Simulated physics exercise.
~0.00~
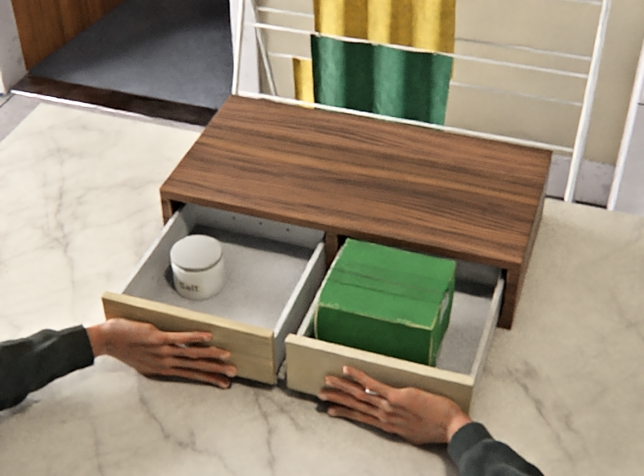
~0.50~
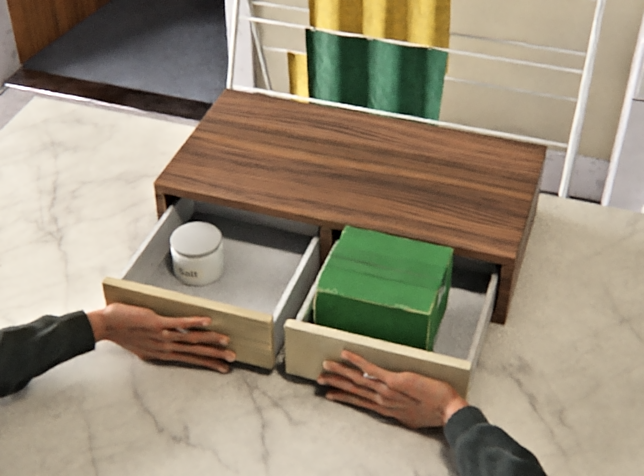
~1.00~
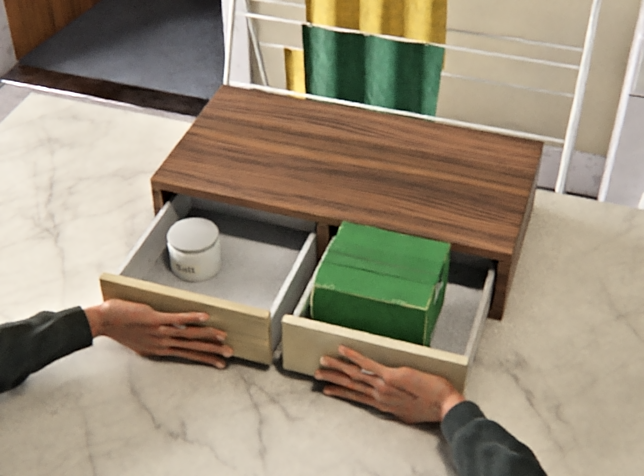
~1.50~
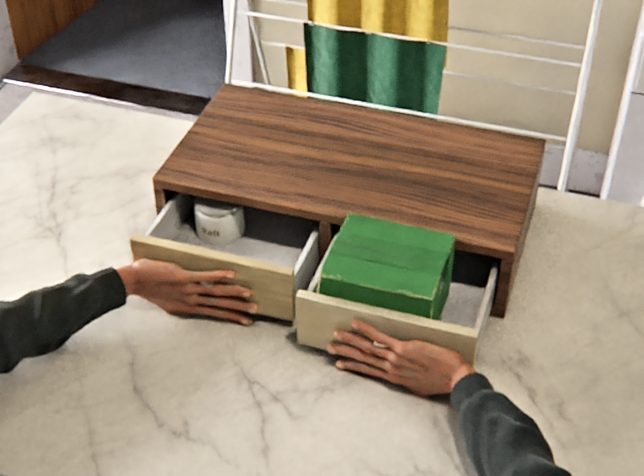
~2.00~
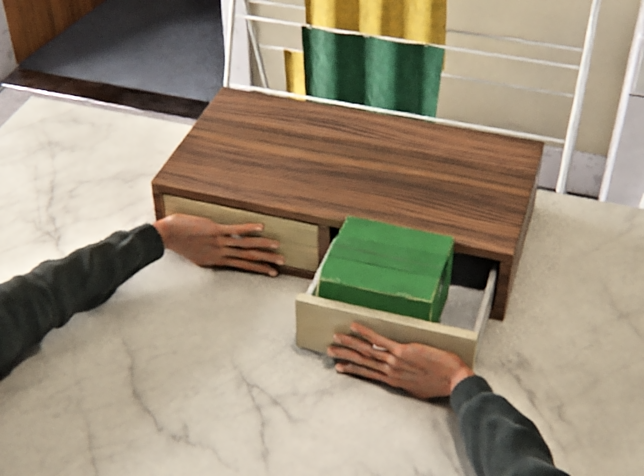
Two hands pushed on a pair of open drawers in a wooden chest, and the left one, holding a white jar, slid in until it shut flush, while the right one, holding a tall green box, moved in slightly, then stopped and stayed ajar.
